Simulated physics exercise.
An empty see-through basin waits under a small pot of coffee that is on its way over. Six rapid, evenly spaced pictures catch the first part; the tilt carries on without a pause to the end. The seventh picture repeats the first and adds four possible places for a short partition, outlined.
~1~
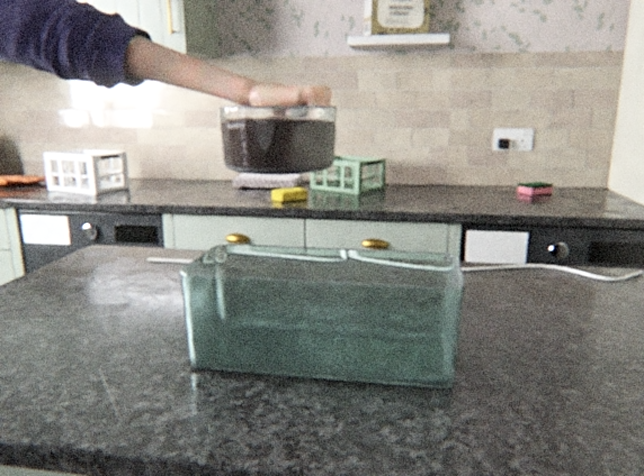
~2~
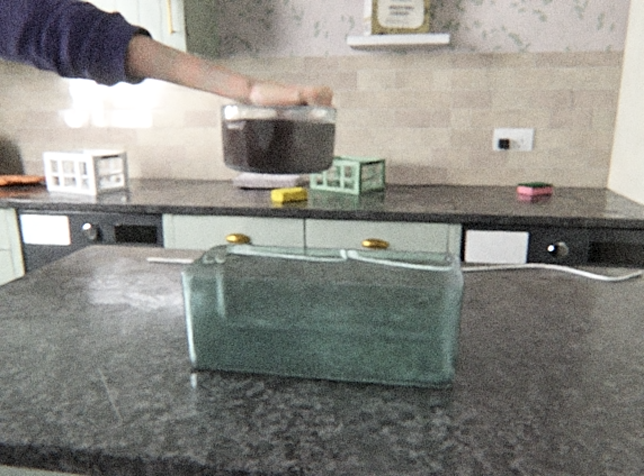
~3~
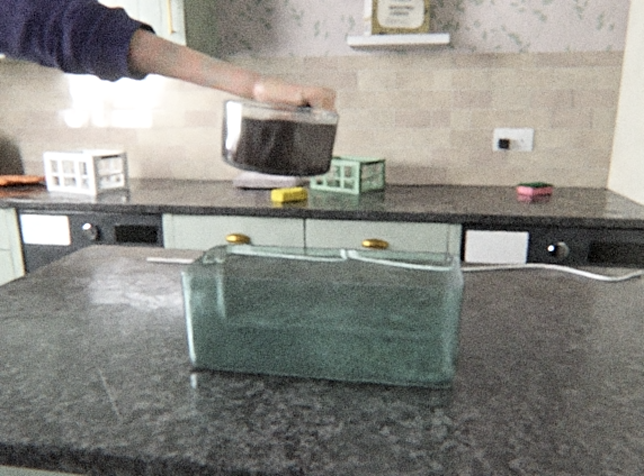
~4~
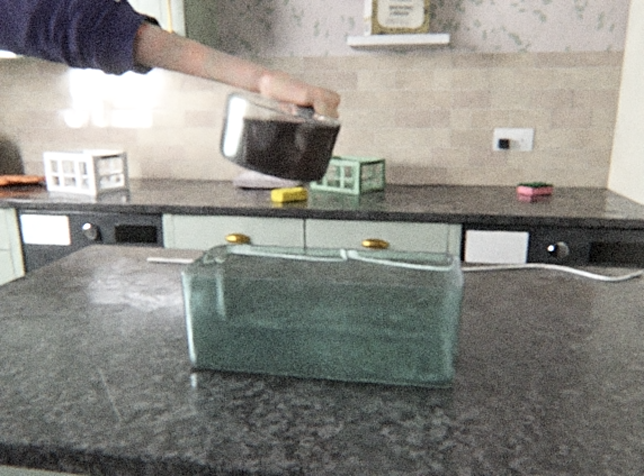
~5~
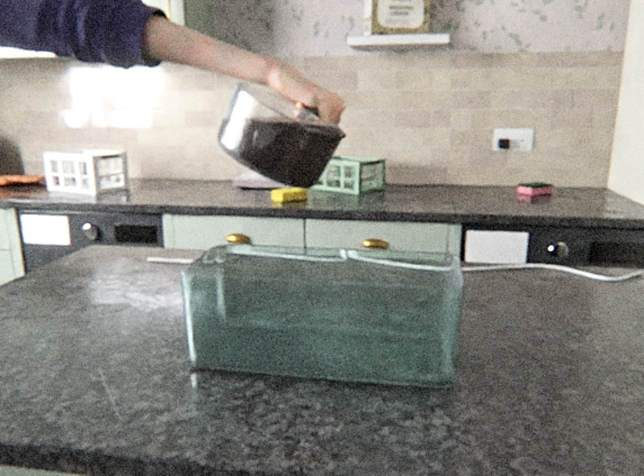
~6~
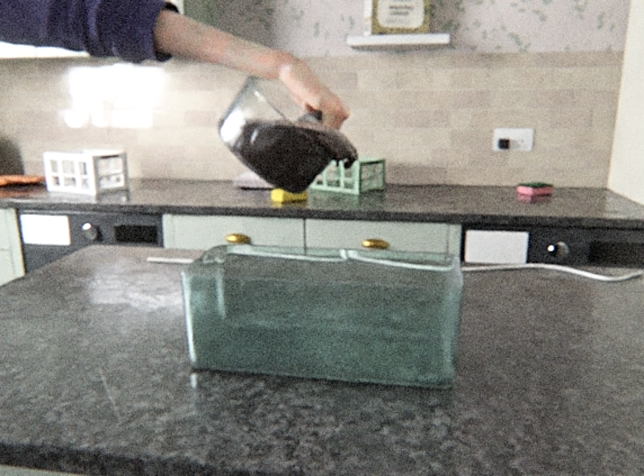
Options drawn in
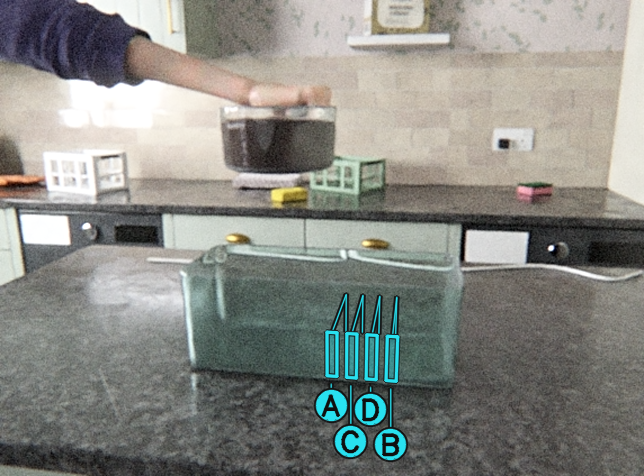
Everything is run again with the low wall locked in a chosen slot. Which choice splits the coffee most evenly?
D is best.
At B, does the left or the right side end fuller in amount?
The left side.
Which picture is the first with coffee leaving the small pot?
In picture 5.
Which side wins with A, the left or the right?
More ends on the right.
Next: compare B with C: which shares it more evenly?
It is B.
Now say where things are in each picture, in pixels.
Upright, lip at (333, 106); basin from (191, 363) to (455, 384); nothing has left yet.
Upright, lip at (334, 108); nothing has left yet.
Tipped about 7°, lip at (336, 114); nothing has left yet.
Tipped about 16°, lip at (339, 123); nothing has left yet.
Tipped about 28°, lip at (340, 136); coffee is over the lip, down to (340, 136).
Tipped about 40°, lip at (339, 150); coffee is over the lip, down to (347, 166).
On the marked copy, A at (331, 383); B at (390, 388); C at (350, 385); D at (370, 387).
If A is chosen, about 6 % ends left of the wall and 93 % right of it.
If B is chosen, about 69 % ends left of the wall and 29 % right of it.
If C is chosen, about 20 % ends left of the wall and 79 % right of it.
If D is chosen, about 48 % ends left of the wall and 51 % right of it.
